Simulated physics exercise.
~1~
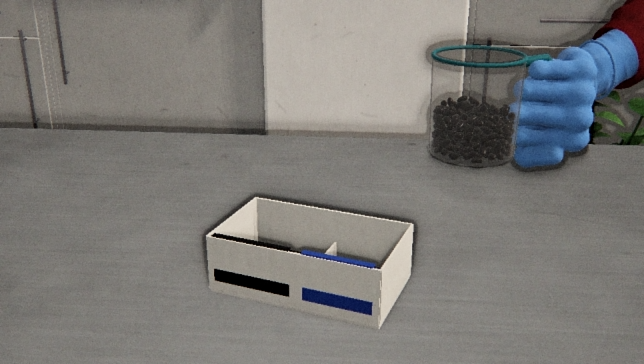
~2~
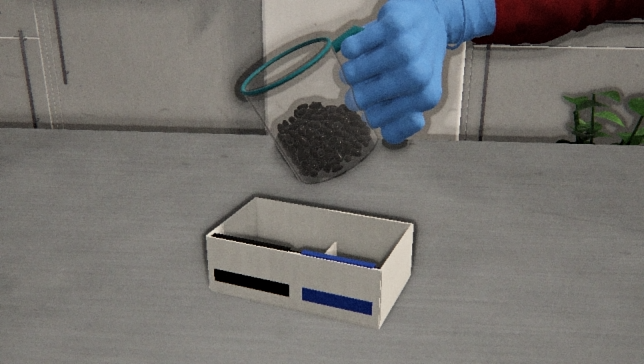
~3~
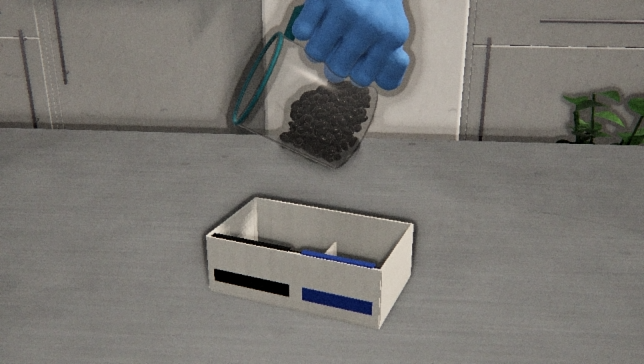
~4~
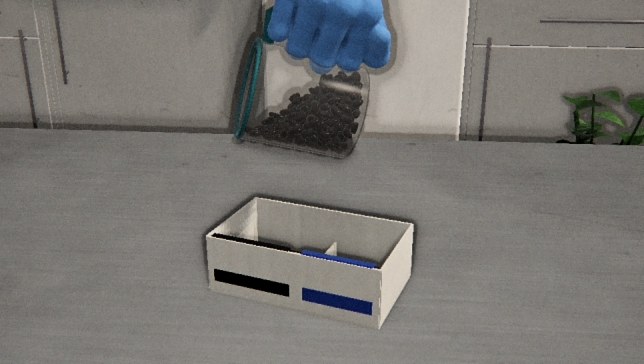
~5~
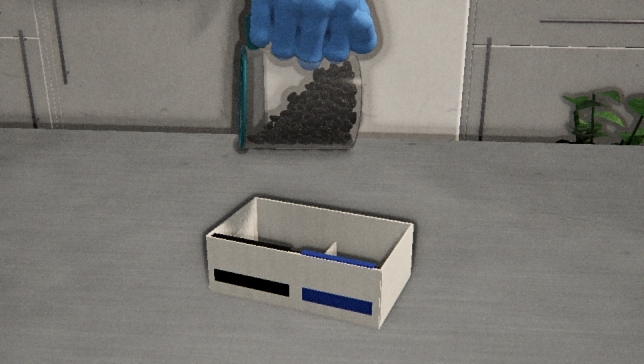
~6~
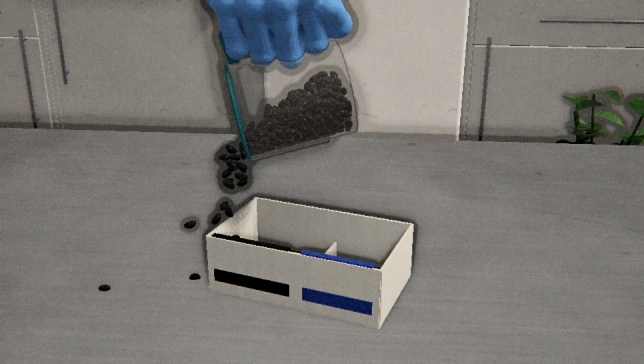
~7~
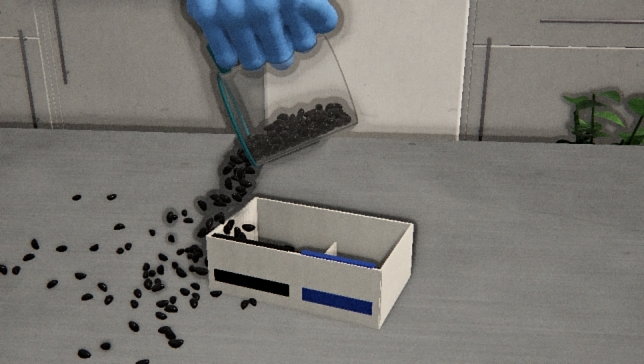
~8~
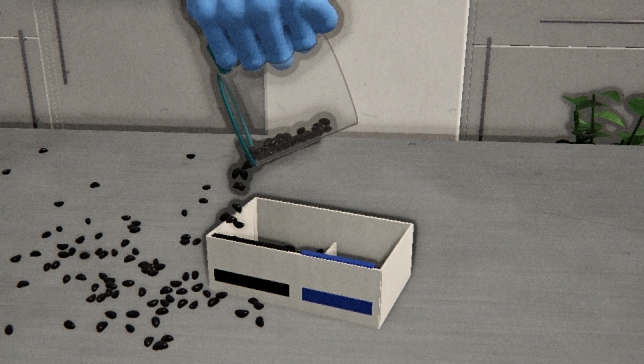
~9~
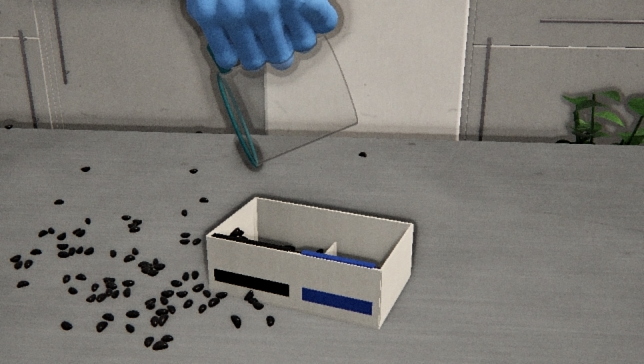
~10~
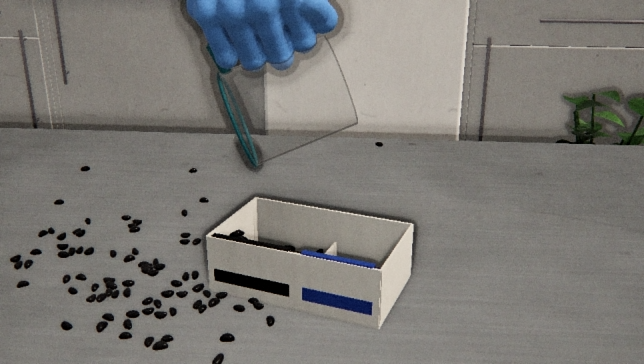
We see a blue-gloved hand carry a clear cup of black beans leftward and tip it over a divided tin with black and blue labels; the beans pour out, some into the black section and many scattering across the table, leaving the cup empty.
